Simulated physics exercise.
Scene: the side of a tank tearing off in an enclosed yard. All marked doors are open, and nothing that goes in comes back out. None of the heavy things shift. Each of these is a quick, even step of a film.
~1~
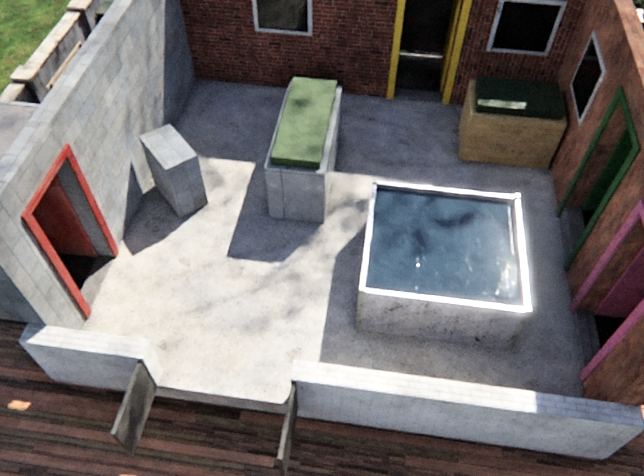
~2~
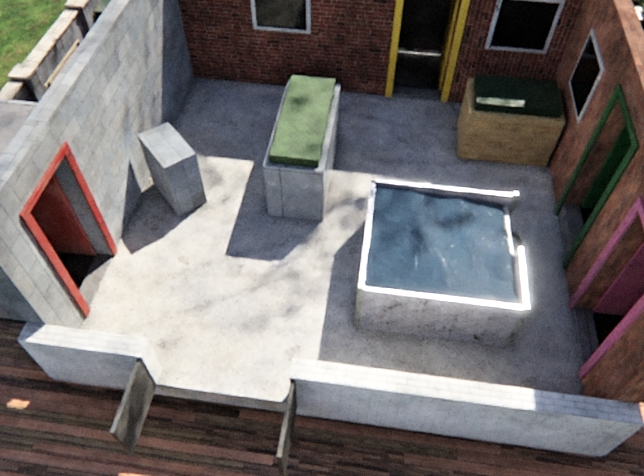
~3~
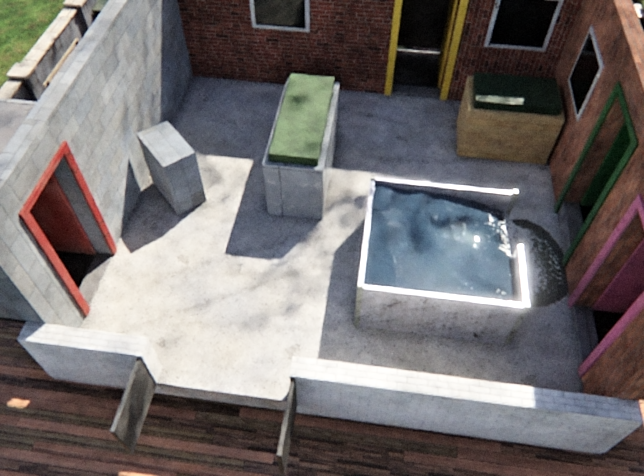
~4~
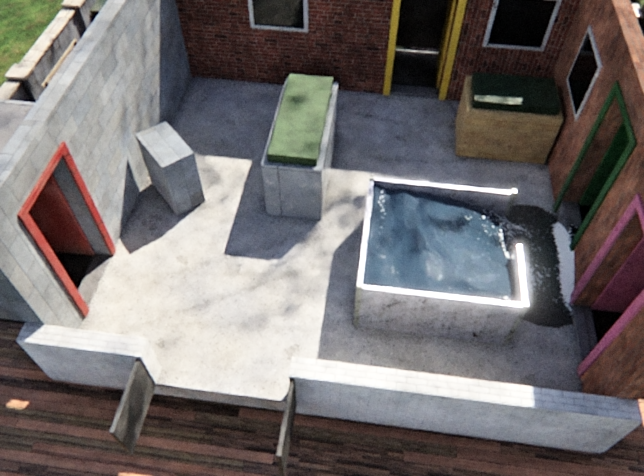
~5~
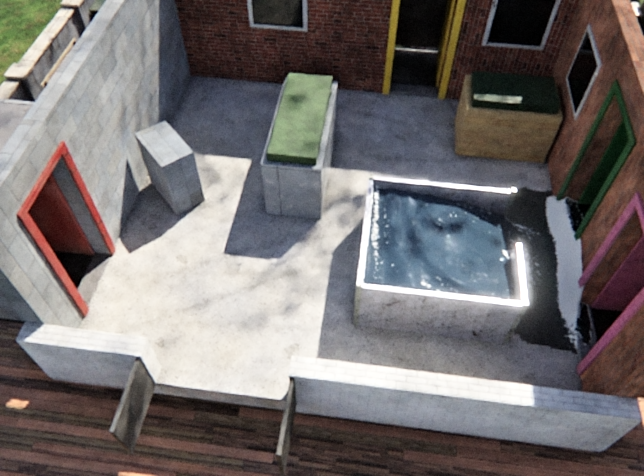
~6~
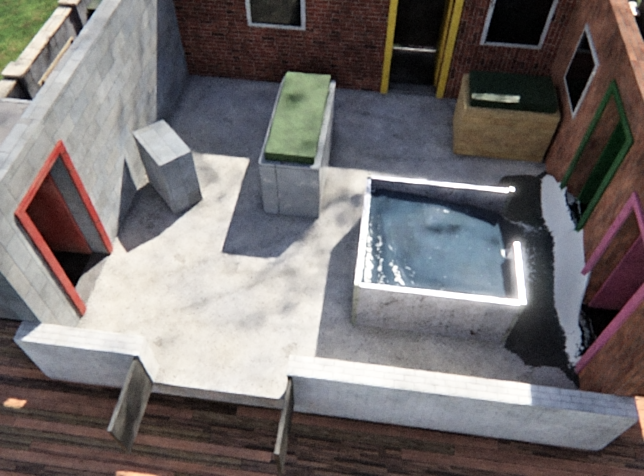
A walled yard with a pale concrete floor is seen from high above, its left wall grey block and its back and right walls brick. A square white-rimmed tank of water sits right of centre, with a green-topped block behind it, a red doorway at left and yellow, green and magenta ones beyond. The tank's right side opens and water pours out, spreading darkly along the right wall as the tank's level sinks.
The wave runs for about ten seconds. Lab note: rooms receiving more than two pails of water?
Result: Red door above two pails; pink door above two pails; green door above two pails; yellow door within two pails.
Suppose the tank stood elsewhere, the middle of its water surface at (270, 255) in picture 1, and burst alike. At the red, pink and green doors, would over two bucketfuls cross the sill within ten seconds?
Red falls short, pink exceeds the threshold, green falls short.
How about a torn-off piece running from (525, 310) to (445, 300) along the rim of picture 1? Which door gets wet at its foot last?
The one in yellow.
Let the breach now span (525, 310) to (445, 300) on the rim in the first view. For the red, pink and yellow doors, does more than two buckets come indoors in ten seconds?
Result - red door: Above the limit; pink door: Above the limit; yellow door: Below the limit.
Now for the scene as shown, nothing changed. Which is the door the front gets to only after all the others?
I'd go with the red-painted one.
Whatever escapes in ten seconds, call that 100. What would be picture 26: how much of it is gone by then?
Around 40 %.
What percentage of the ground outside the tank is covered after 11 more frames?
It should be close to 35 %.
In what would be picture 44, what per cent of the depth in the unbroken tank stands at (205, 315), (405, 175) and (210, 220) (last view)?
6, 4, 0 %.
A moment on, water covers 15 % of the floor; the red door not reached, the pink door under two buckets in, the green door far over two buckets in, the yellow door not reached.
Next, water covers 35 % of the floor; the red door not reached, the pink door over two buckets in, the green door far over two buckets in, the yellow door not reached.
Then, water covers 60 % of the floor; the red door not reached, the pink door over two buckets in, the green door far over two buckets in, the yellow door wet at the sill, nothing in.
Later, water covers 80 % of the floor; the red door over two buckets in, the pink door over two buckets in, the green door far over two buckets in, the yellow door wet at the sill, nothing in.
In the end, water covers 100 % of the floor; the red door far over two buckets in, the pink door over two buckets in, the green door far over two buckets in, the yellow door under two buckets in.
